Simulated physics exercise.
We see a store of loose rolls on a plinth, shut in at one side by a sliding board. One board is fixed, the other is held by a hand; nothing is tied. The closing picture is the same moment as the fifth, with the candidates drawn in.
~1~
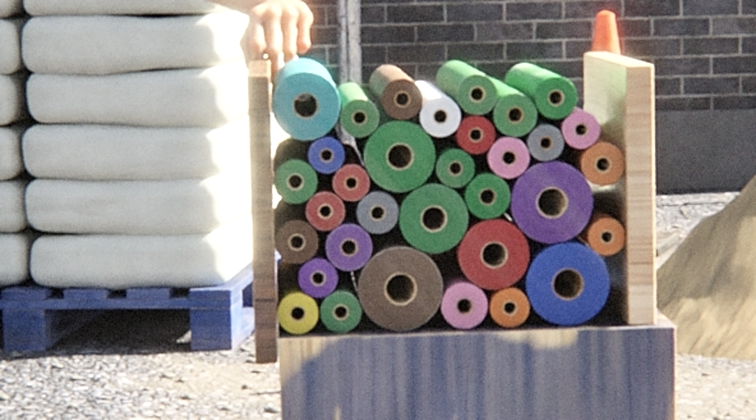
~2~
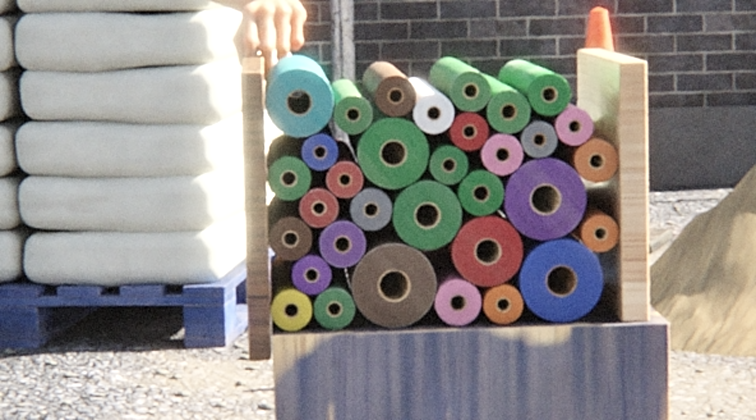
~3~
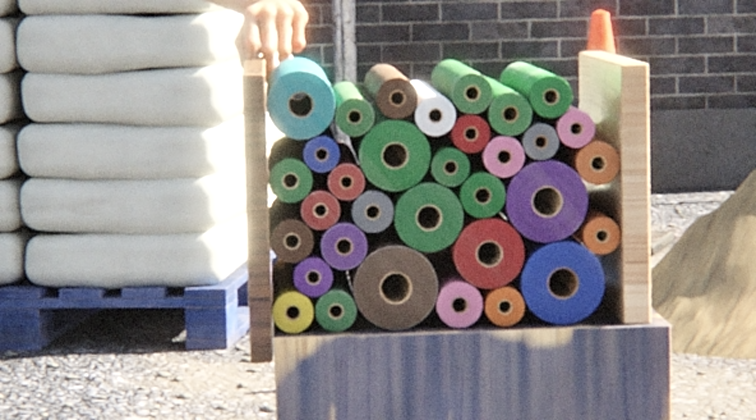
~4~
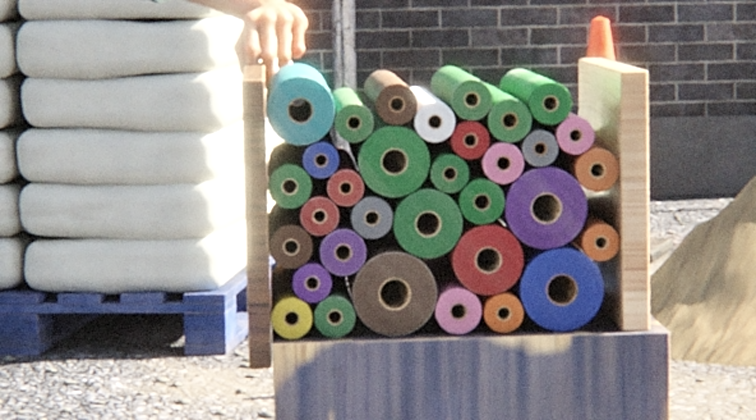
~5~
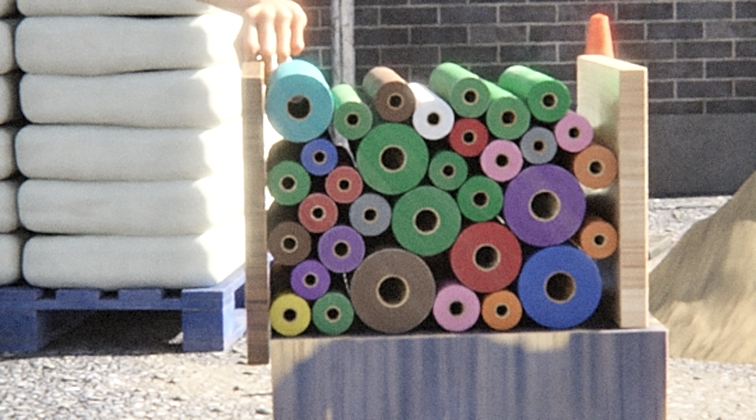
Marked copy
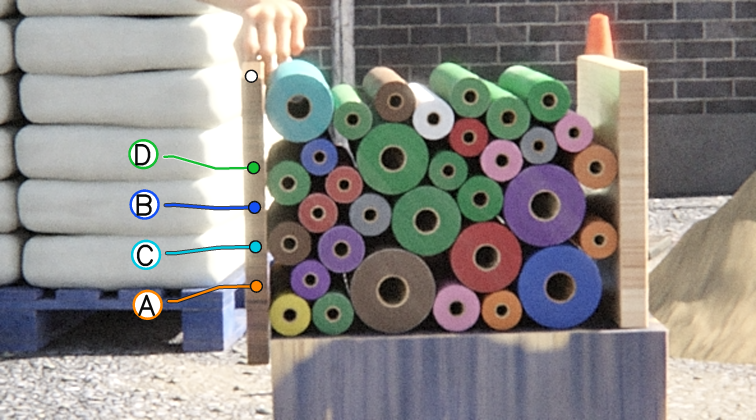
In a gravelly yard beside a brick wall, a hand rested at the top left of a stack of colourful rolls held between two upright boards, and nothing moved apart from slight shifts of the whole view.
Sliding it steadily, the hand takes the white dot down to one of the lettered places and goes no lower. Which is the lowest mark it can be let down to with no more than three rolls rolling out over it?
No lower than B.
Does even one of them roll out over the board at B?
Yes, at B.
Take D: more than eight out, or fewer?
Fewer than eight.
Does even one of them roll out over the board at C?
Yes.
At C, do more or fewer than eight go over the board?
At C, fewer than eight.
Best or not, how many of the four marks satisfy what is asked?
The number is two.
On the copy, A at (256, 286); B at (254, 208); C at (255, 247); D at (253, 168); the white dot at (251, 76).
On B. First, top of the board (265, 140).
Then, top of the board (266, 207).
Finally, top of the board (266, 207), one out over the board.
By contrast, A more than three out over the board; C more than three out over the board; D none out over the board.
